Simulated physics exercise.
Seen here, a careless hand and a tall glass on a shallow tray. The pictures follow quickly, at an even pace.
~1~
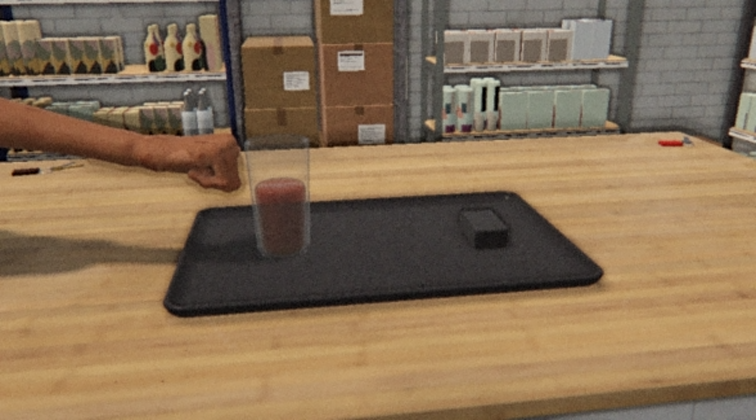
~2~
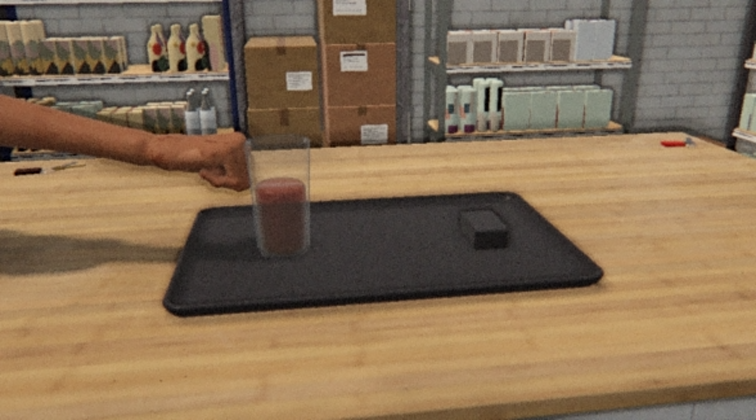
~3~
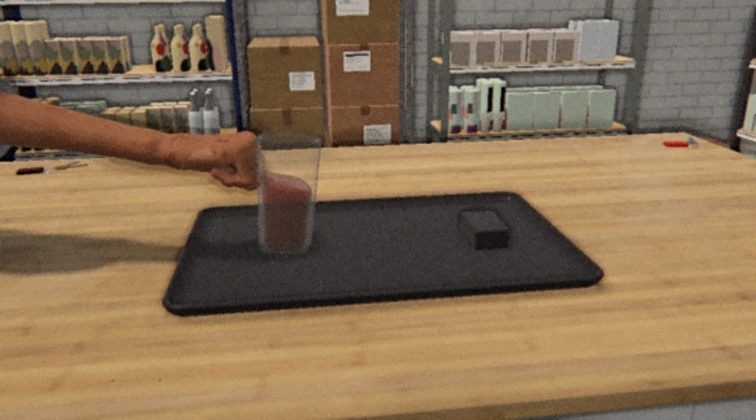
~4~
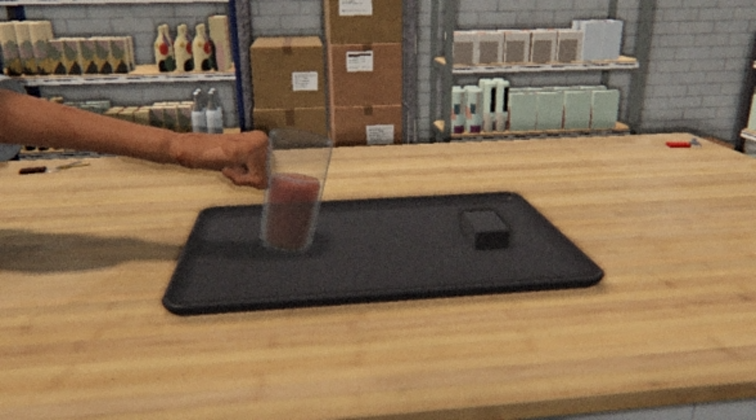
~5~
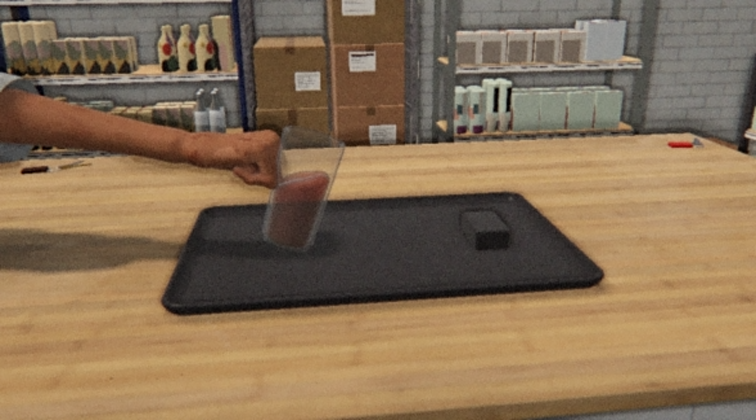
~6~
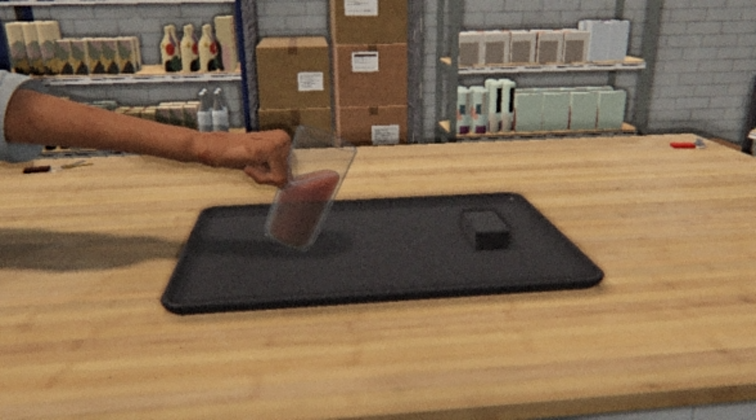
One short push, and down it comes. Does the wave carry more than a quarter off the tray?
As it turns out, three quarters and more stay on the tray.
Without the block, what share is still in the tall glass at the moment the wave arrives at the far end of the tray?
About 60 per cent.
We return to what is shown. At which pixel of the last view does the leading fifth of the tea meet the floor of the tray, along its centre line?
At about (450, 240).
A moment on, the tall glass is falling and 100 per cent is in the glass, 0 on the tray and 0 above or beyond its rim.
Next, the tall glass lies on its side and 97 per cent is in the glass, 1 on the tray and 2 above or beyond its rim.
Then the tall glass lies on its side and 55 per cent is in the glass, 29 on the tray and 16 above or beyond its rim.
Later the tall glass lies on its side and 28 per cent is in the glass, 54 on the tray and 18 above or beyond its rim.
Finally, 85 per cent is held by tray and glass, 15 is off the tray.
